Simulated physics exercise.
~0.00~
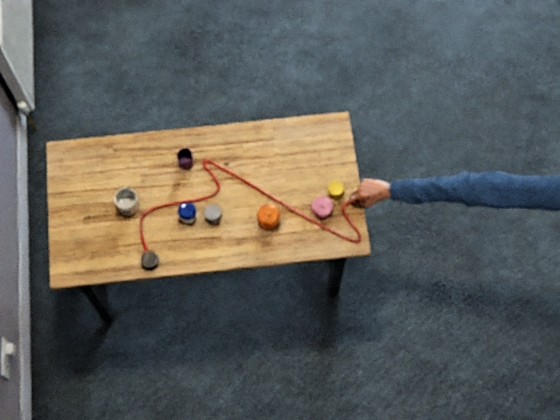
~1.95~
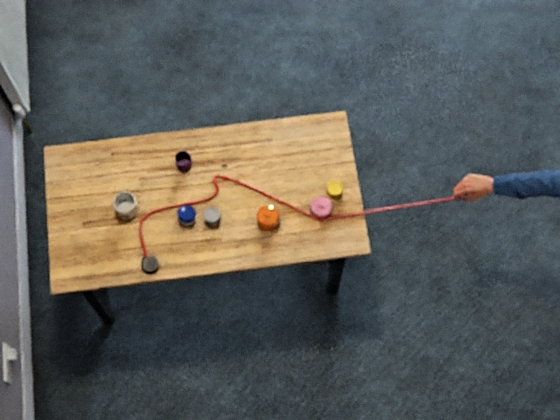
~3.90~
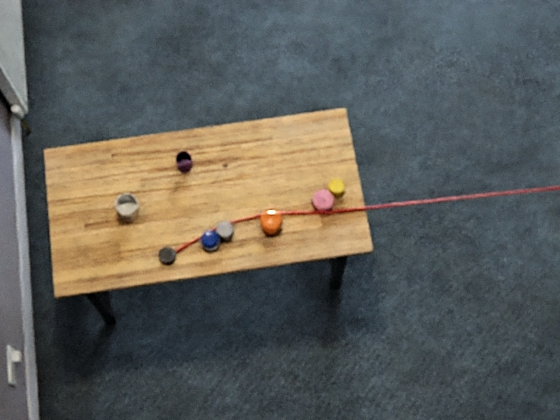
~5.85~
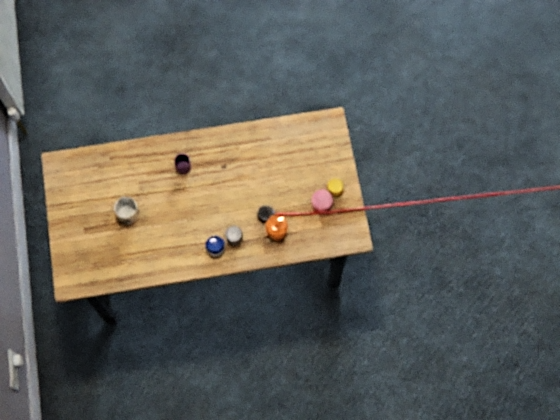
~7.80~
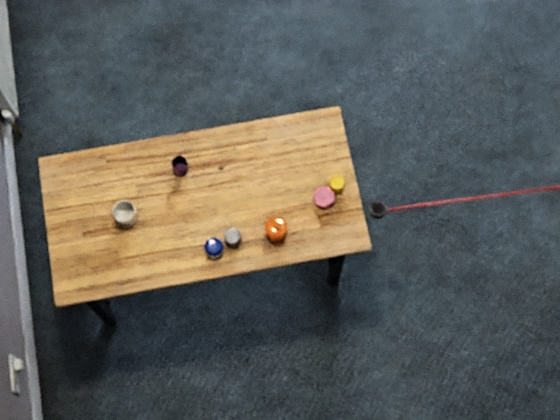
The video shows a hand pulling a red cable rightwards across a wooden table among seven small containers, dragging a black round adaptor that nudges the blue jar, grey tub and orange pot slightly before sliding off the right edge, while every container stays upright on the table.
